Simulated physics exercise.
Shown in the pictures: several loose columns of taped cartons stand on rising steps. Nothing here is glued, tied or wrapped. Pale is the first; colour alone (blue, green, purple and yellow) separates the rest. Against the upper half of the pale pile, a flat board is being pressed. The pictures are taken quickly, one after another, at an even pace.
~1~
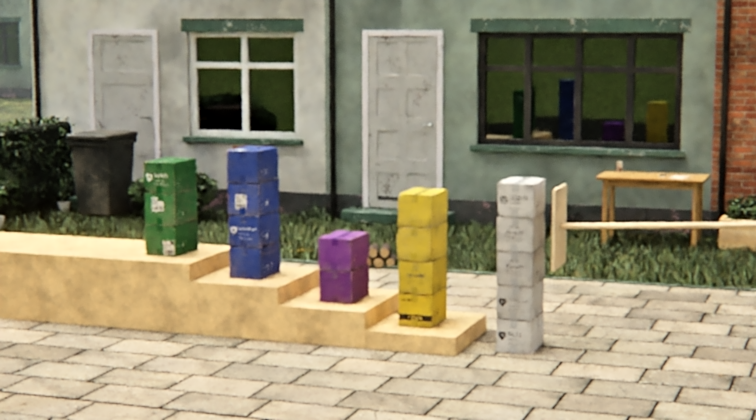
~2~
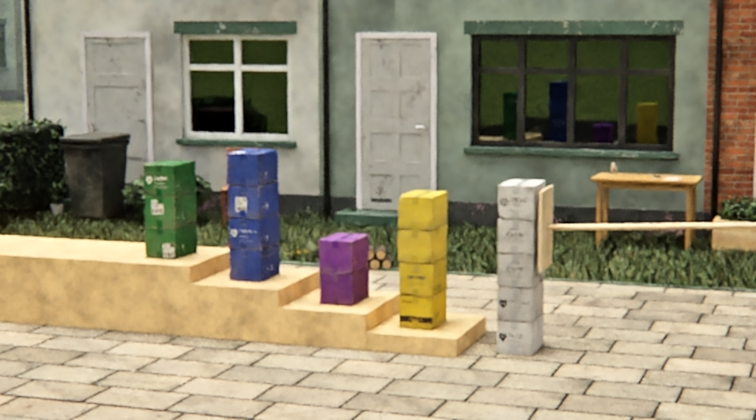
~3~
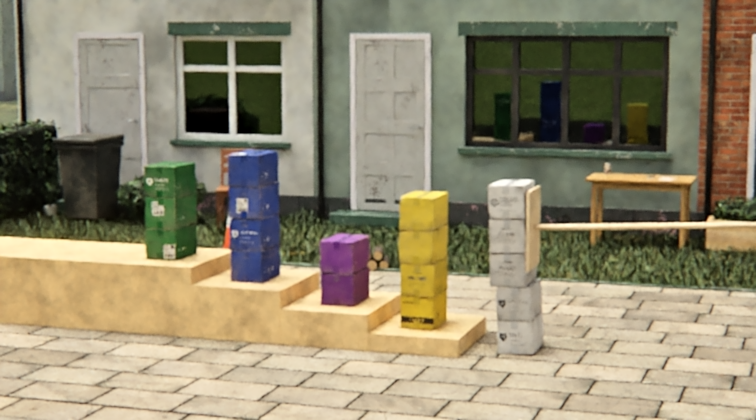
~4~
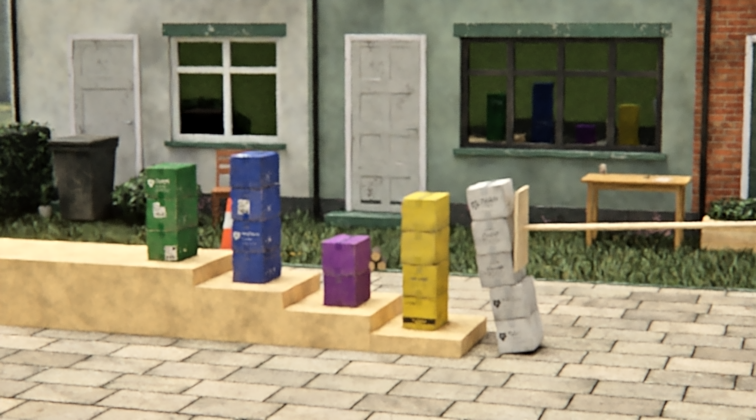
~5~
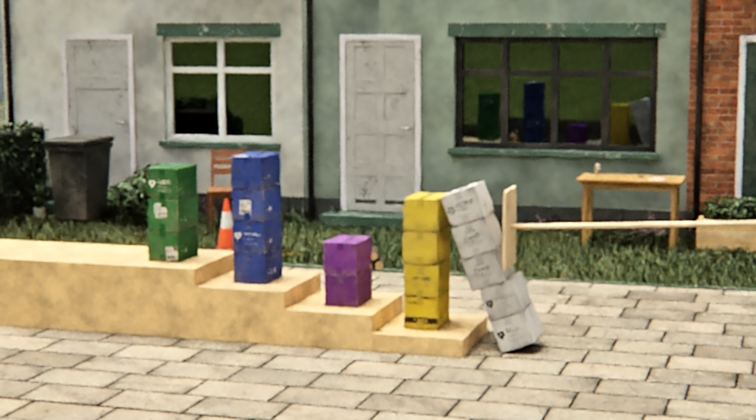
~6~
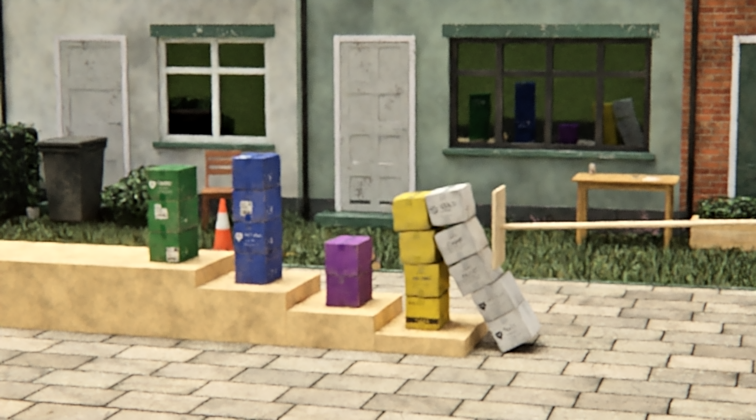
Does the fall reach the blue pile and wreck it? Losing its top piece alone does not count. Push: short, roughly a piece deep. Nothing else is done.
Okay, that pile comes through okay.
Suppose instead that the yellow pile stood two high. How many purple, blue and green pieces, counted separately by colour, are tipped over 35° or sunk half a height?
Per pile, purple = 1, blue = 0, green = 0.
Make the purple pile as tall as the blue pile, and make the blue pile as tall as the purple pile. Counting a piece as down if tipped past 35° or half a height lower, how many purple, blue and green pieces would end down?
Final count down: Purple = 4; blue = 1; green = 0.
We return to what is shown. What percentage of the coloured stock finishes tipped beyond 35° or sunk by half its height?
I'd put it at roughly 15 per cent.
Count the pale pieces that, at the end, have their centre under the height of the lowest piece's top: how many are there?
Counting the pale pieces gives 1.
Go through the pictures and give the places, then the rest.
In the first frame (we follow the side turned to the camera; the camera moves round a little), board (554, 220) not yet touching; top blue carton (242, 167); top green carton (159, 178); no other piece has moved.
Board (540, 221) not yet touching; top blue carton (242, 170), in the second frame.
Board (528, 221) pushing; top blue carton (243, 171), in the third frame.
Board (516, 221) pushing, top of the pale pile leaning a little; top blue carton (245, 172); no other piece has moved, in the fourth frame.
Board (504, 221) pushing, top of the pale pile leaning clearly; top blue carton (246, 173); no other piece has moved, in the fifth frame.
Board (494, 221) pushing, top of the pale pile leaning a little; top blue carton (247, 174); top yellow carton (410, 214) tipped a little; 2 stirred so far, in the sixth frame.
Soon, 3 of the pale pile down; none of the 4 blue cartons down (0 of 13 in all colours); top blue carton unmoved; top yellow carton tipped a little.
A while on, 4 of the pale pile down; none of the 4 blue cartons down (0 of 13 in all colours); top blue carton unmoved; top yellow carton tipped clearly.
Towards the end, 5 of the pale pile down; none of the 4 blue cartons down (1 of 13 in all colours); top blue carton unmoved; top yellow carton tipped well over.
Finally, 5 of the pale pile down; none of the 4 blue cartons down (2 of 13 in all colours); top blue carton unmoved; top purple carton tipped steeply, half its height lower. Seen by the last camera, middles, top blue carton near (256, 171), top purple carton near (313, 270).
